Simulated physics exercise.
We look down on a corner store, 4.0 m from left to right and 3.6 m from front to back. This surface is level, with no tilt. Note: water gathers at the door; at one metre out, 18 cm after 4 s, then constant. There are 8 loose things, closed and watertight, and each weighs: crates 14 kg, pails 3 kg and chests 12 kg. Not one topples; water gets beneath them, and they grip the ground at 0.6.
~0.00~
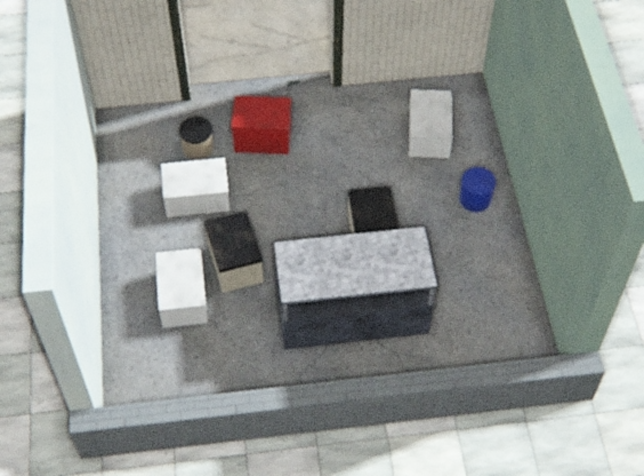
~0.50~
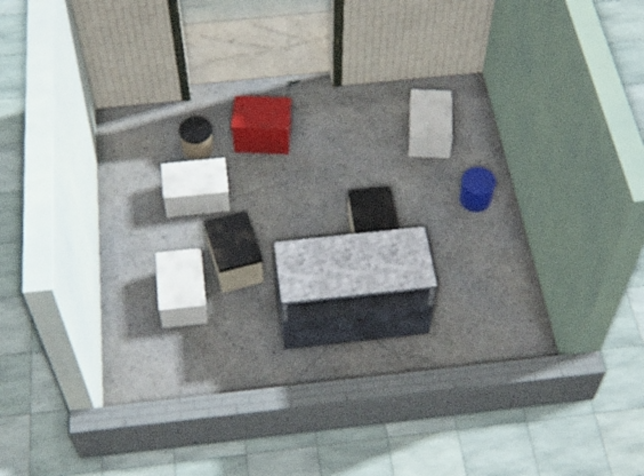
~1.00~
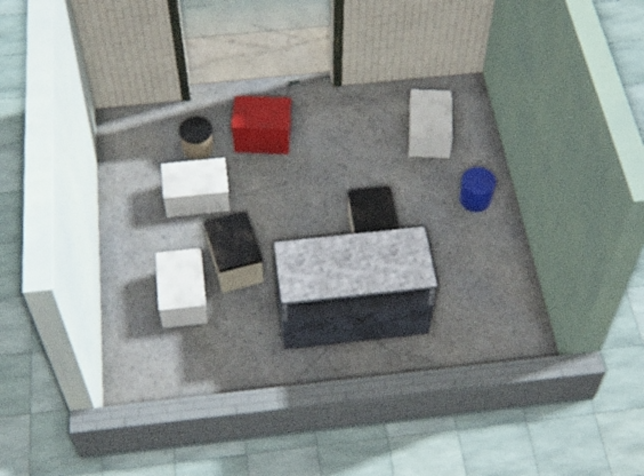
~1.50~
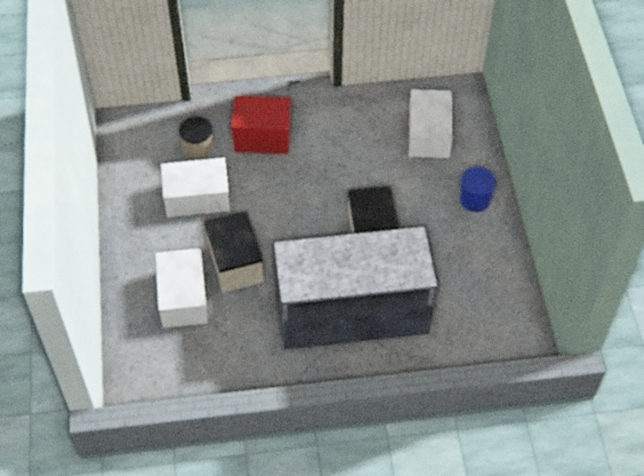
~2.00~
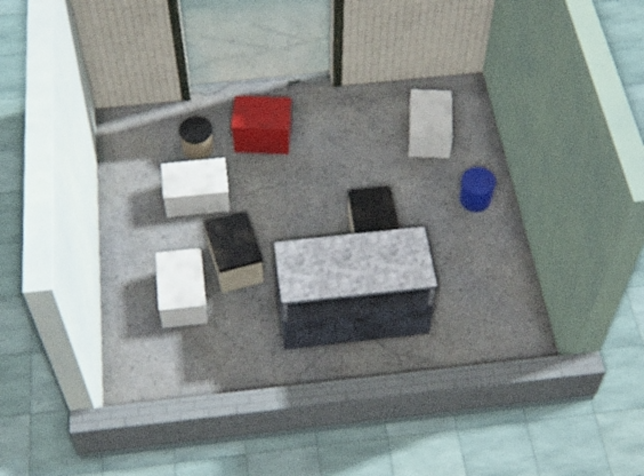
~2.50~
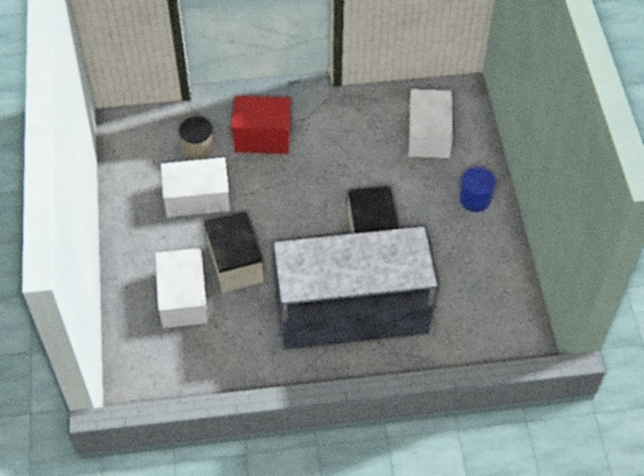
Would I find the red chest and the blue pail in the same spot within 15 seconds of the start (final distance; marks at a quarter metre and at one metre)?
Red chest: A long trip. Blue pail: No real move.
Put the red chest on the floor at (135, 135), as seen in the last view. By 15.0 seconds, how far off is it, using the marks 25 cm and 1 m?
It gets carried off.
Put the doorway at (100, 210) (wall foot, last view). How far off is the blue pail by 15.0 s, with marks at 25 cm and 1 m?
Under that change the blue pail is pushed well away.
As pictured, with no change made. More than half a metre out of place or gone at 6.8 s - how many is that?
The number comes to 5.
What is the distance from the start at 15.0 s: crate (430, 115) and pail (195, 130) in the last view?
100 cm and 30 cm respectively.
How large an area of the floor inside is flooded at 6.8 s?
Some 12 m2.
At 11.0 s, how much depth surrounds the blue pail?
Near 6 cm deep.
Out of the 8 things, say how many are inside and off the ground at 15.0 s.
I get 8.
After 3.5 s the red chest is near (262, 135), 0.3 m from its start, aground; the blue pail is near (479, 181), 0.0 m from its start, aground; 0 afloat.
After 6.8 s the red chest is near (302, 233), 1.5 m from its start, afloat; the blue pail is near (504, 179), 0.2 m from its start, afloat; 2 afloat.
After 11.0 s the red chest is near (229, 314), 2.3 m from its start, afloat; the blue pail is near (351, 81), 1.7 m from its start, afloat; 7 afloat.
After 15.0 s the red chest is near (237, 316), 2.3 m from its start, afloat; the blue pail is near (475, 165), 0.1 m from its start, afloat; 8 afloat.
